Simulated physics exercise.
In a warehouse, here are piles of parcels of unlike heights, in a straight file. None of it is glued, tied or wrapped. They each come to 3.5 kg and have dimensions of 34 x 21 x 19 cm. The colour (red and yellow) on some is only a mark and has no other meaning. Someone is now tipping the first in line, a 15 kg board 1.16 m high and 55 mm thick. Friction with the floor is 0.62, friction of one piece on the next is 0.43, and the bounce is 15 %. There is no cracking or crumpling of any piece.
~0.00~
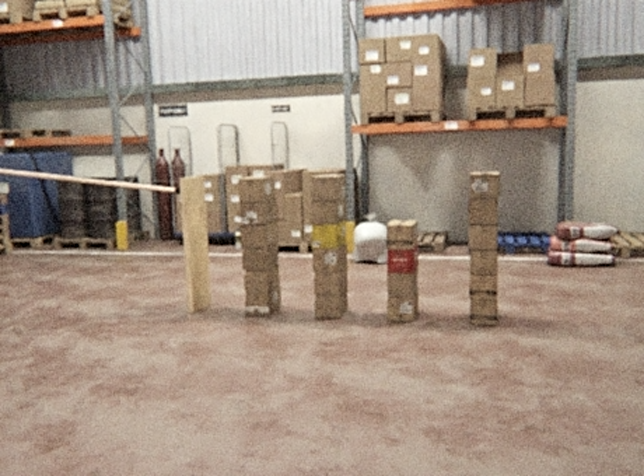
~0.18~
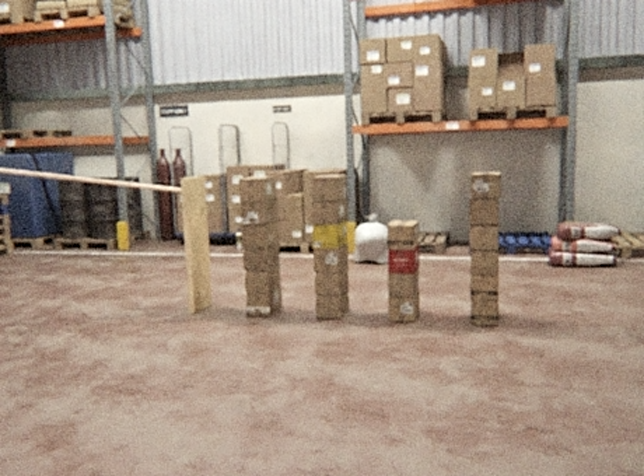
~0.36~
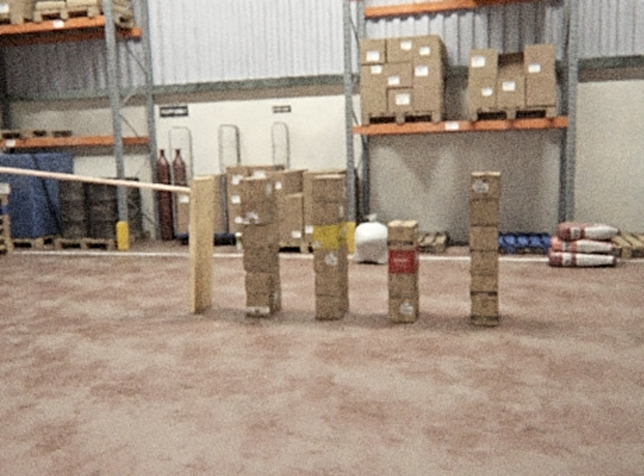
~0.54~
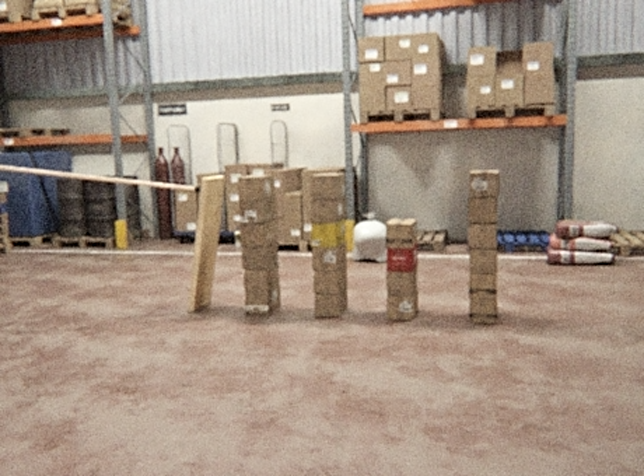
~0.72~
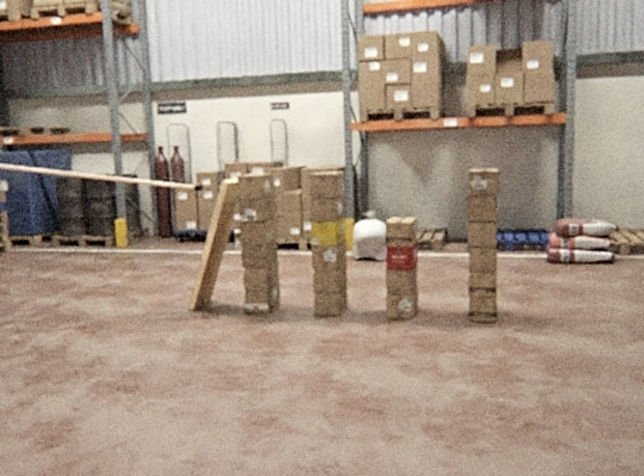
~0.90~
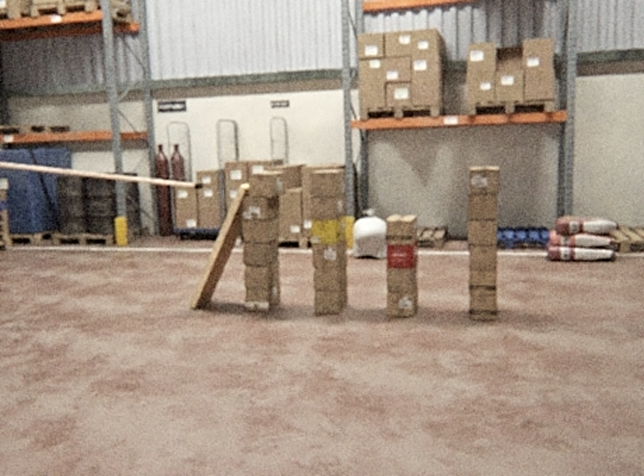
A pale upright board stands at the left end of a row on a reddish warehouse floor, seen from the front by a nearly still camera. To its right are four separate stacks of brown parcels, with yellow at the second and red on the shorter third, before loaded orange racking. A long pole from the left pushes the board, which tilts right against the first stack, whose upper parcels shift slightly.
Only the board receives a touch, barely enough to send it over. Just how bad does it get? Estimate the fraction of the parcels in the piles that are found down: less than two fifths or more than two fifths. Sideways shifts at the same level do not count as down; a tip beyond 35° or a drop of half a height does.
I would say upwards of two fifths.
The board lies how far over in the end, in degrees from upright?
I'd say it's close to 55° from upright.
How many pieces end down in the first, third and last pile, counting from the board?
Counting each pile, first comes to 5, third to 4, last to 6.
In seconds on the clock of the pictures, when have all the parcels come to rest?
Somewhere near 3.5 seconds.
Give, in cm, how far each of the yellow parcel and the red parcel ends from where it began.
Distances: Yellow 100, red 80 (cm).
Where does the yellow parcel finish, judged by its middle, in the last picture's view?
End point in last frame: Roughly (436, 282).
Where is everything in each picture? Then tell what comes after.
In the first frame (pixels give the middle of a visible side), pole end (176, 191) 8 cm short, board 0° from upright; red parcel (400, 262); yellow parcel (324, 237); none of the others has stirred.
The second frame shows pole end 8 mm short, board 0° from upright; yellow parcel (325, 237).
The third frame shows pole end 7 cm in, board 4° from upright; yellow parcel (324, 237); none of the others has stirred.
The fourth frame shows pole end (197, 190) 11 cm in, stopped, board 10° from upright; yellow parcel (323, 235); none of the others has stirred.
The fifth frame shows pole end (196, 188) 11 cm in, stopped, board 20° from upright; yellow parcel (323, 234); none of the others has stirred.
The sixth frame shows pole end (196, 186) 11 cm in, stopped, board 27° from upright; yellow parcel (323, 232); red parcel (399, 257); movement in 3 of them.
After 1.48 s, board 49° from upright; 2 of the 22 parcels down; yellow parcel 4° from how it stood.
After 1.94 s, board 57° from upright; 6 of the 22 parcels down; yellow parcel 23° from how it stood, 8 cm lower; red parcel 6° from how it stood.
After 2.52 s, board 57° from upright; 14 of the 22 parcels down; yellow parcel 38° from how it stood, 37 cm lower; red parcel 28° from how it stood, 17 cm lower.
After 2.94 s, board 57° from upright; 20 of the 22 parcels down; red parcel 54° from how it stood, 24 cm lower; yellow parcel 40° from how it stood, 38 cm lower.
In the end (3.7 s), board 57° from upright; 20 of the 22 parcels down; red parcel on its side; yellow parcel 44° from how it stood, 42 cm lower. That is 91 per cent. From the last view, middles, red parcel near (487, 301), yellow parcel near (436, 282).
